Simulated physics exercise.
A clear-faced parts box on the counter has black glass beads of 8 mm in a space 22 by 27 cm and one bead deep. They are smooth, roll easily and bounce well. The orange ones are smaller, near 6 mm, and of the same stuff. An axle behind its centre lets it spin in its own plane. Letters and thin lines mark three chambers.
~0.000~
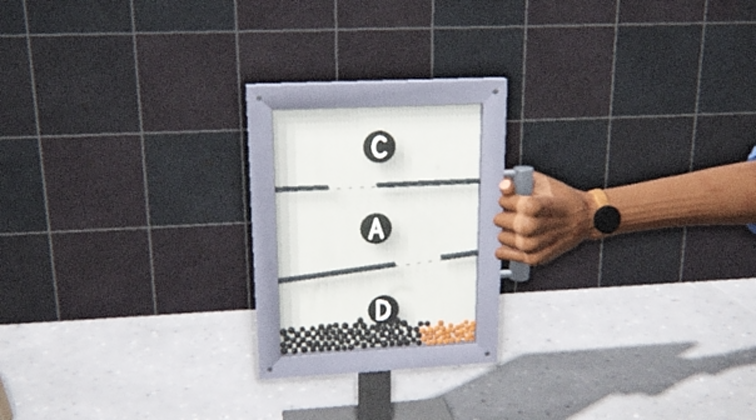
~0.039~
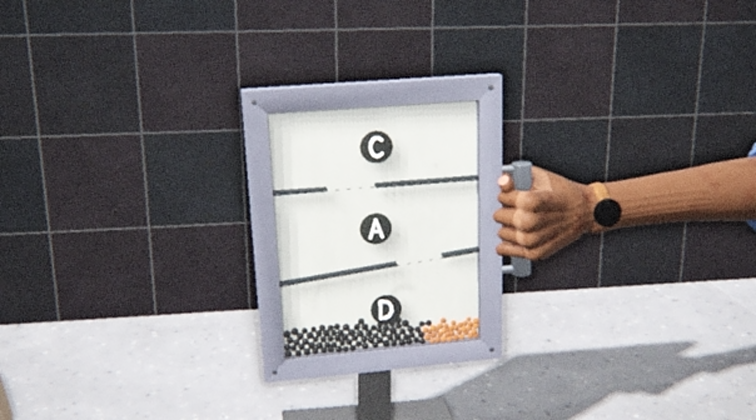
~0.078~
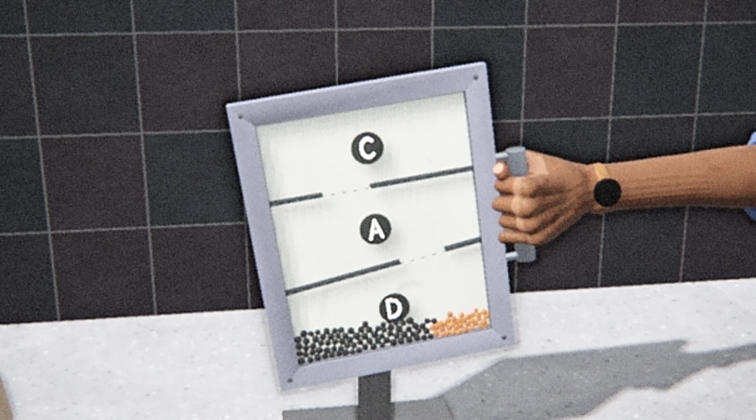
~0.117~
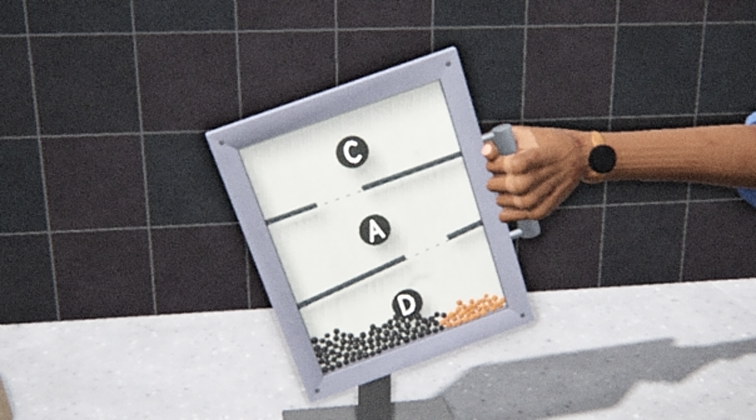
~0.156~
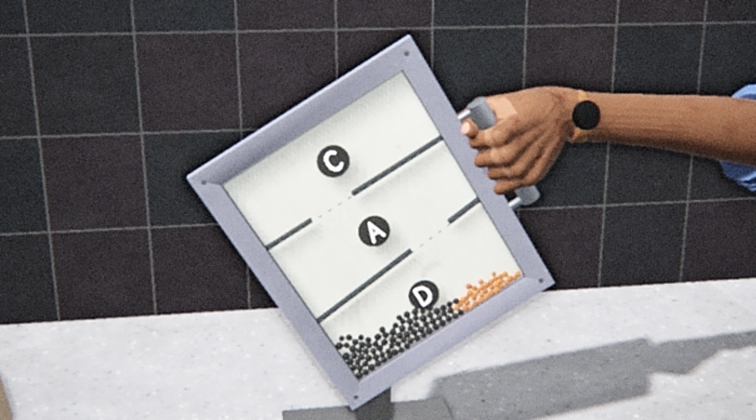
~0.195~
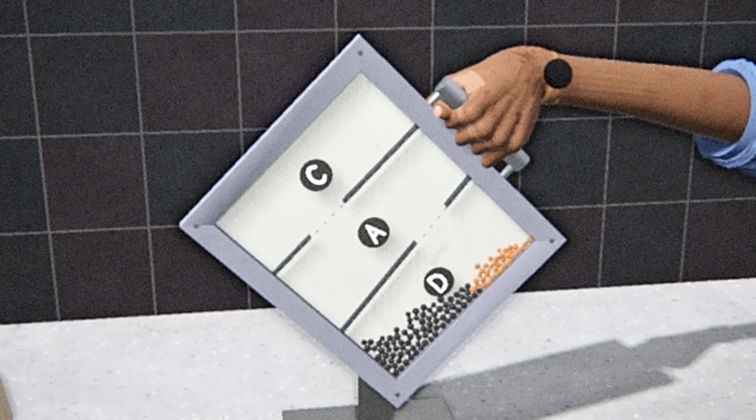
A clear-faced box of black and orange beads turning anticlockwise on a counter as a hand grips its right-side handle.
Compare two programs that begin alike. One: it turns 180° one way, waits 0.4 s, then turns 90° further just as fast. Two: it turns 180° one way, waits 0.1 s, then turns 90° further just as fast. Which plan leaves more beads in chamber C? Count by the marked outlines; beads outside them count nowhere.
Plan one.
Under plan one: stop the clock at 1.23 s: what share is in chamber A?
About 50 per cent.
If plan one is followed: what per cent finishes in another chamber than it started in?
Some 60 per cent.
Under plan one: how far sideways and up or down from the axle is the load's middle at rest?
About 1 cm left and 9 cm below.
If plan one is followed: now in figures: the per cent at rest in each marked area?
Chamber A: 50; chamber C: 10; chamber D: 40.
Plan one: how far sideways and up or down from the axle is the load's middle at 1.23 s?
Some 1 cm left and 2 cm below.
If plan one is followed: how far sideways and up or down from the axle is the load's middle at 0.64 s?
About 4 cm right and 7 cm above.
Plan one. By 0.64 s, it stands 180° anticlockwise; the beads' middle is 4 cm right of and 7 cm above the centre; A 5 %, D 95 %.
By 1.23 s, it has come round 224° anticlockwise; the beads' middle is 1 cm left of and 2 cm below the centre; A 50 %, C 10 %, D 40 %.
By 1.43 s, it has come round 270° anticlockwise; the beads' middle is 1 cm left of and 7 cm below the centre; A 50 %, C 10 %, D 40 %.
All still by 2.3 s, it has come round 270° anticlockwise; A 50 %, C 10 %, D 40 %.
Plan two would end with A 40 %, C 0 %, D 60 %.
